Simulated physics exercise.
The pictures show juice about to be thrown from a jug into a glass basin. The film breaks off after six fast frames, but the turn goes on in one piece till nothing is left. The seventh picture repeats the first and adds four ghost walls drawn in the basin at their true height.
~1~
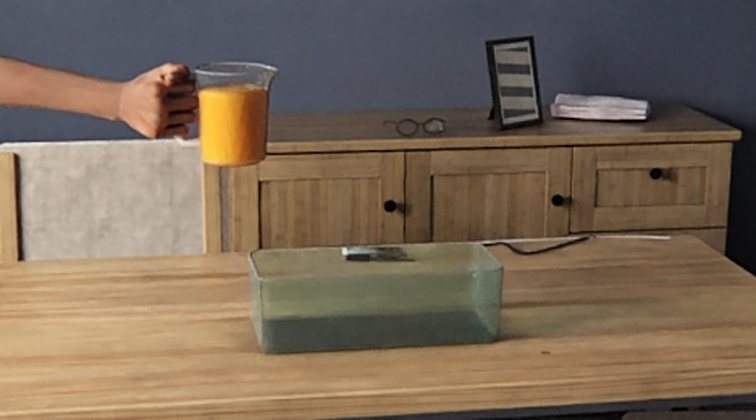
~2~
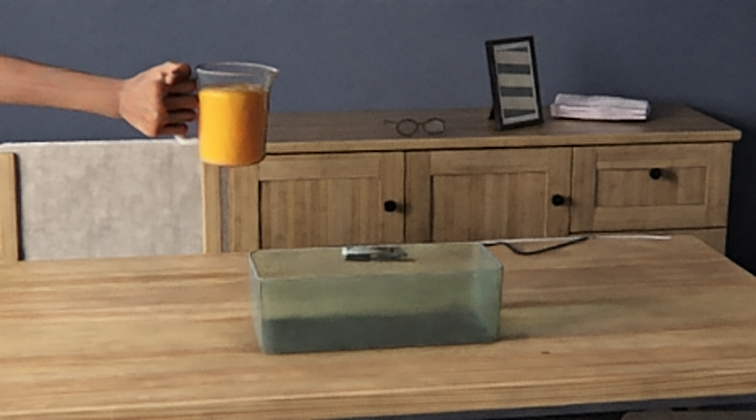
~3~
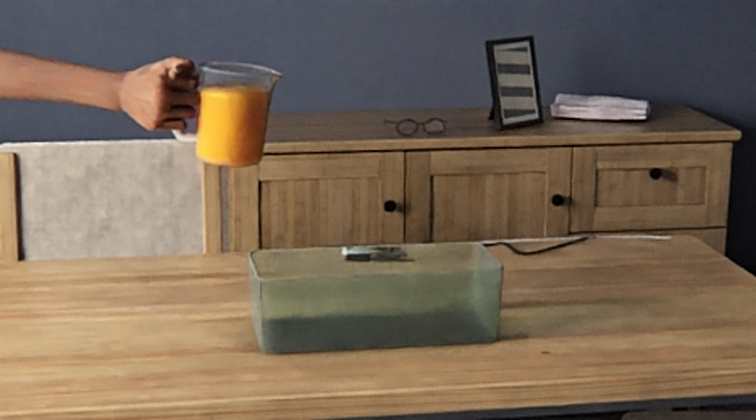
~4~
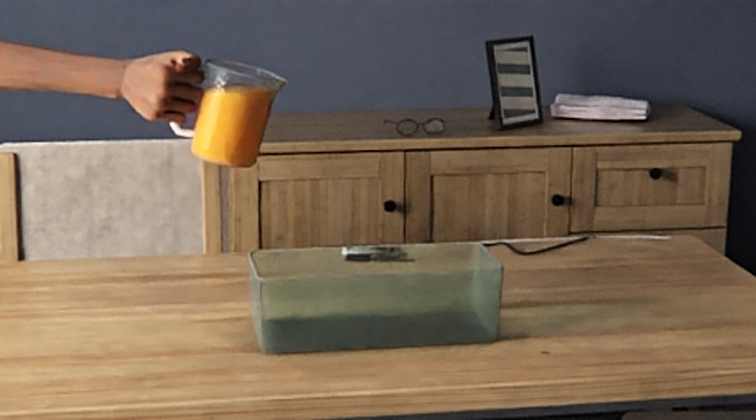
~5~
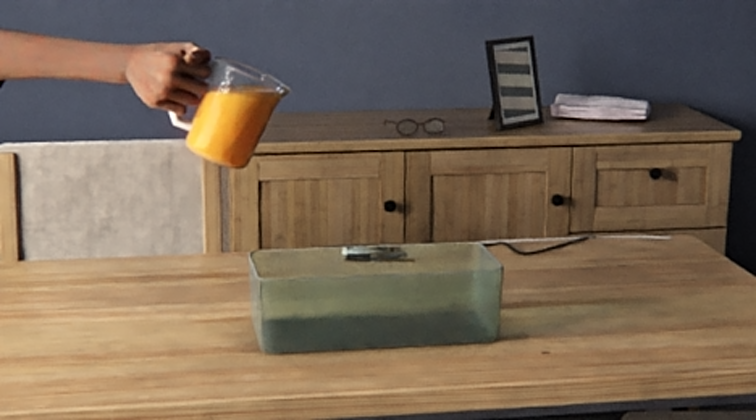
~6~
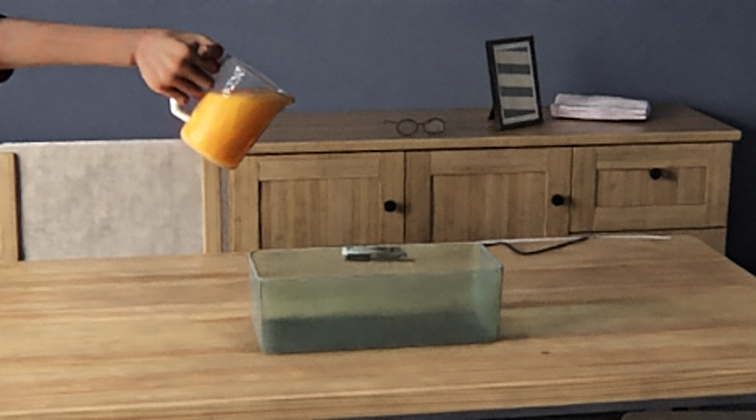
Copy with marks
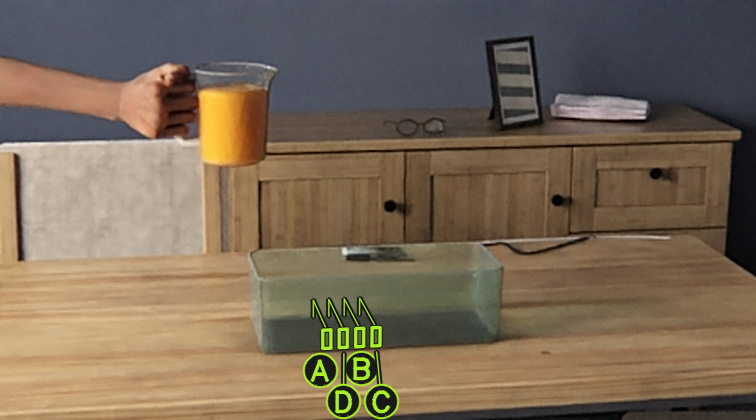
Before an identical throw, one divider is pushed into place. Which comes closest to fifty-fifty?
B beats the others.
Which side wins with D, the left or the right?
More ends on the right.
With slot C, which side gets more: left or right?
The left side.
On the marked copy, A at (327, 354); B at (360, 352); C at (376, 351); D at (343, 353).
For slot A, about 12 % ends left of the wall and 85 % right of it; 3 % is lost outside.
For slot B, about 52 % ends left of the wall and 43 % right of it; 5 % is lost outside.
For slot C, about 74 % ends left of the wall and 16 % right of it; 10 % is lost outside.
For slot D, about 28 % ends left of the wall and 69 % right of it; 3 % is lost outside.
